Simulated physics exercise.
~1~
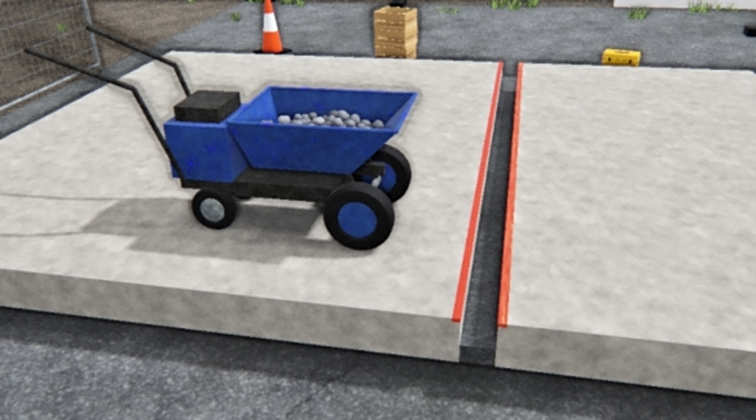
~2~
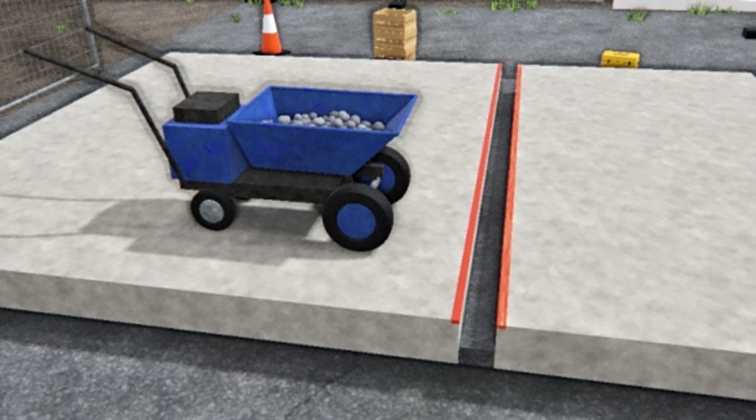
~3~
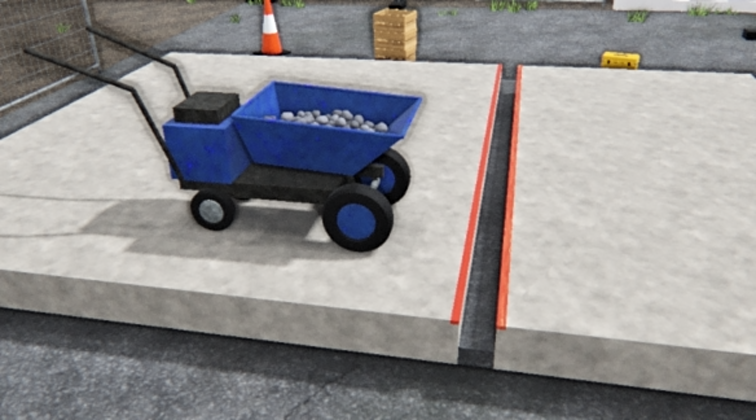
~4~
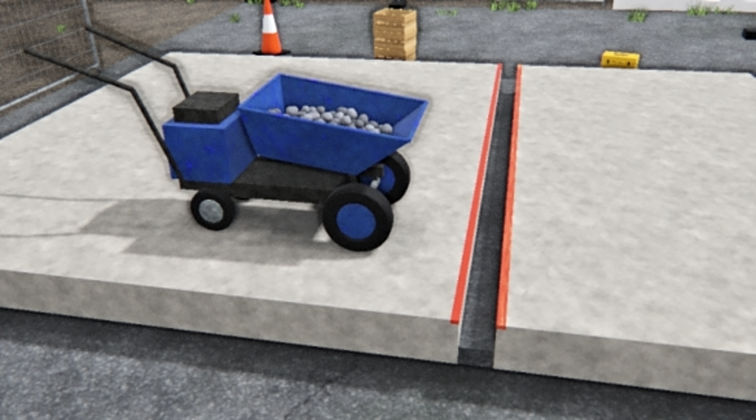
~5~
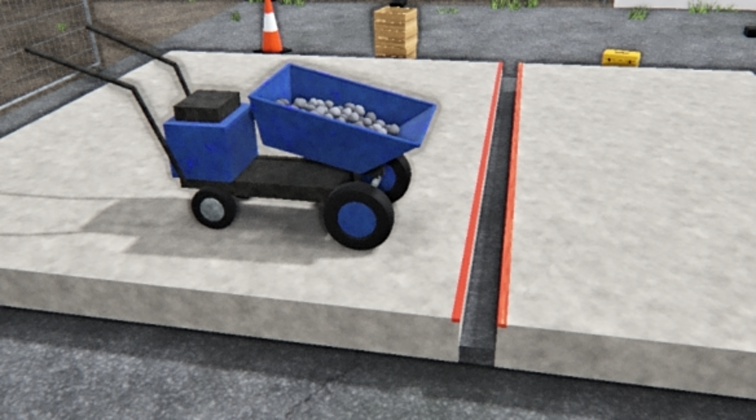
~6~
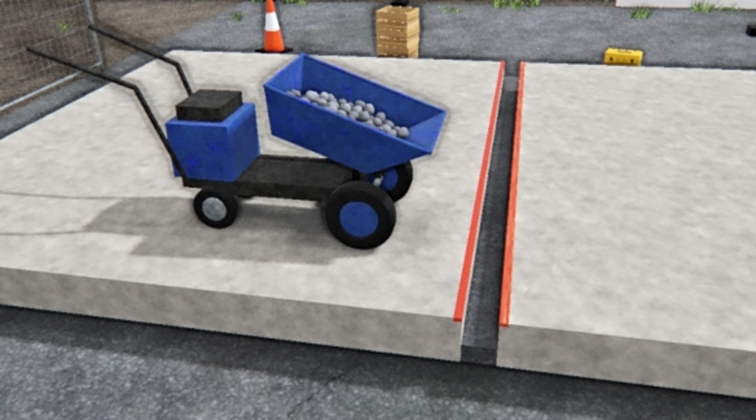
On a raised concrete pad, a barrow's blue skip of round cobbles tilts forward.
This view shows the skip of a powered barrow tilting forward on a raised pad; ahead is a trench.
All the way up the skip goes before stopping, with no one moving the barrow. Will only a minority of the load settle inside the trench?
No, over half gets in.
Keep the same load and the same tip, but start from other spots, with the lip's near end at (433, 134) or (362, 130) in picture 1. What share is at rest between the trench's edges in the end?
Some 10 in a hundred, then some 60 in a hundred.
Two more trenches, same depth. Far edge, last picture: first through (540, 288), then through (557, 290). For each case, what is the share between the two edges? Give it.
In order: Some 100 per cent, then some 100 per cent.
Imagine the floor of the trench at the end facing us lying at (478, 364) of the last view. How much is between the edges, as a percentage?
The share would be around 80 in a hundred.
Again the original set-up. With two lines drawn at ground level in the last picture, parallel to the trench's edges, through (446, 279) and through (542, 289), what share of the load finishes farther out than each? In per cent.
100 % and 10 %, in that order.
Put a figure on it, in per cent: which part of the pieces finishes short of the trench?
About 5 per cent.
Shortly afterwards, skip tipped steeply; the whole lot in the skip.
Next, skip tipped steeply; near half in the skip; only a few short of the trench; near a third in or heaped over the trench; a little beyond it.
Some moments later, skip tipped right over; a little short of the trench; near two thirds in or heaped over the trench; near a quarter beyond it.
In the end, skip tipped right over; a little short of the trench; near two thirds in or heaped over the trench; near a quarter beyond it.
